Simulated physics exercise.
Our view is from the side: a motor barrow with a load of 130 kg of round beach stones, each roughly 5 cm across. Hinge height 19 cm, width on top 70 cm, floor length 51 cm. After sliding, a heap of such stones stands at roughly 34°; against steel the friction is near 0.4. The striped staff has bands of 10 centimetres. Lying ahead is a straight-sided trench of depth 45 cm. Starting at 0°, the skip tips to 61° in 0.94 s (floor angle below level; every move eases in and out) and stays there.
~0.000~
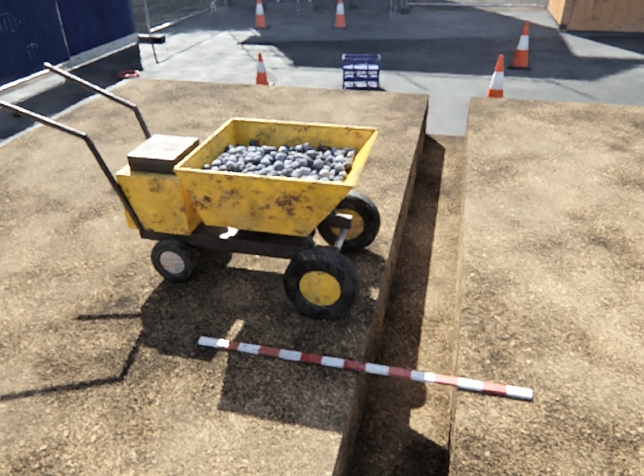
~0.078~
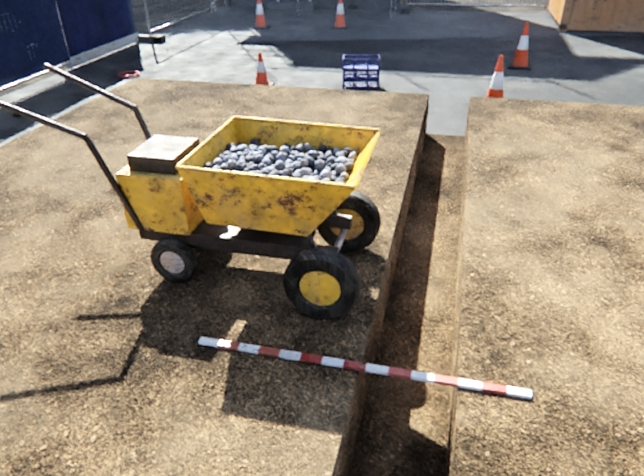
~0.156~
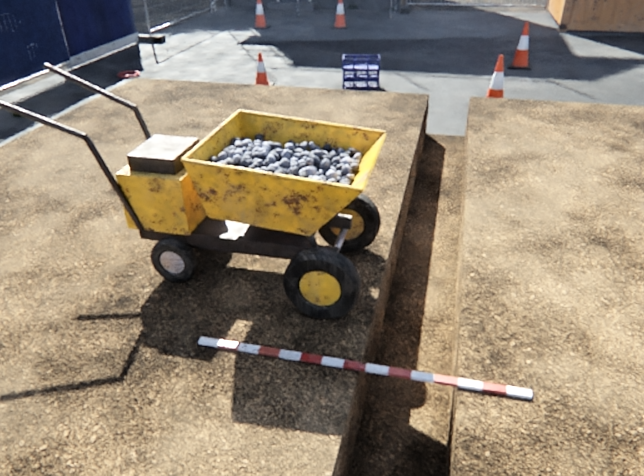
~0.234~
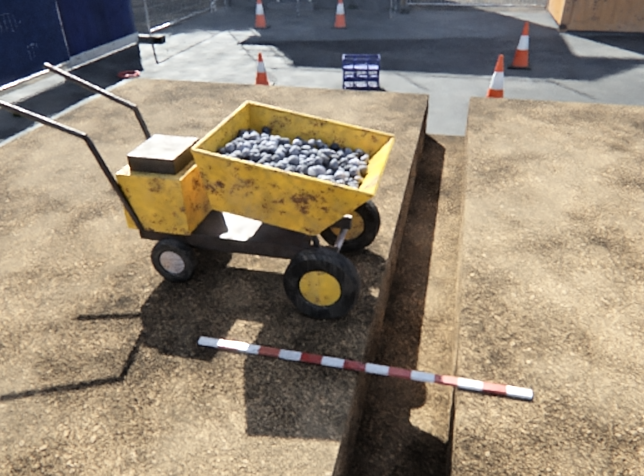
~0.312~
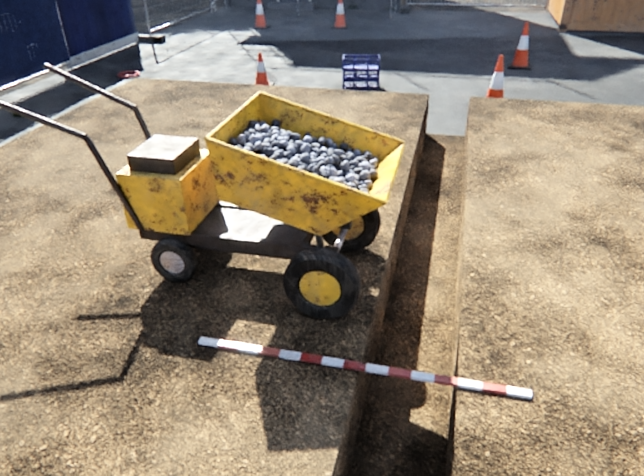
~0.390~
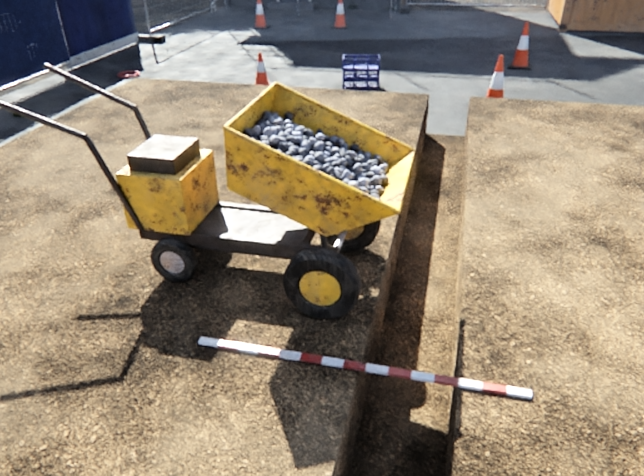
In this clip, a yellow motor barrow loaded with round grey stones stands beside a straight-sided trench, near a red-and-white striped staff, while its skip gradually tilts forward to the right, the rear rising and the front lip lowering.
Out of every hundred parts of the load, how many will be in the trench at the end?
Close to 33 in every hundred.
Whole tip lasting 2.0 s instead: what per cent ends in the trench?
In that case some 40 per cent.
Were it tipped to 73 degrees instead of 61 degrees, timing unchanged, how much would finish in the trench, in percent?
Then close to 25 per cent.
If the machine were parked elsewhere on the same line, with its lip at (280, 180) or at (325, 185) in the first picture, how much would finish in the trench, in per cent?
Near 85 then near 55 percent.
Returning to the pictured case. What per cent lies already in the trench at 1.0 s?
At that moment: Approx. 5 %.
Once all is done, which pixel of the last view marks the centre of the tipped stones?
Around (488, 295).
After 0.7 s the floor is at 51°; 100 % in the skip; the foremost stones are at (423, 230).
After 1.0 s the floor is at 61°; 85 % in the skip, 5 % in the trench, 10 % past the trench; the foremost stones are at (501, 304).
After 1.4 s the floor is at 61°; 46 % in the skip, 4 % in the trench, 50 % past the trench; the foremost stones are at (610, 316).
After 3.3 s the floor is at 61°; 11 % in the skip, 33 % in the trench, 56 % past the trench; the foremost stones are past the picture's edge.
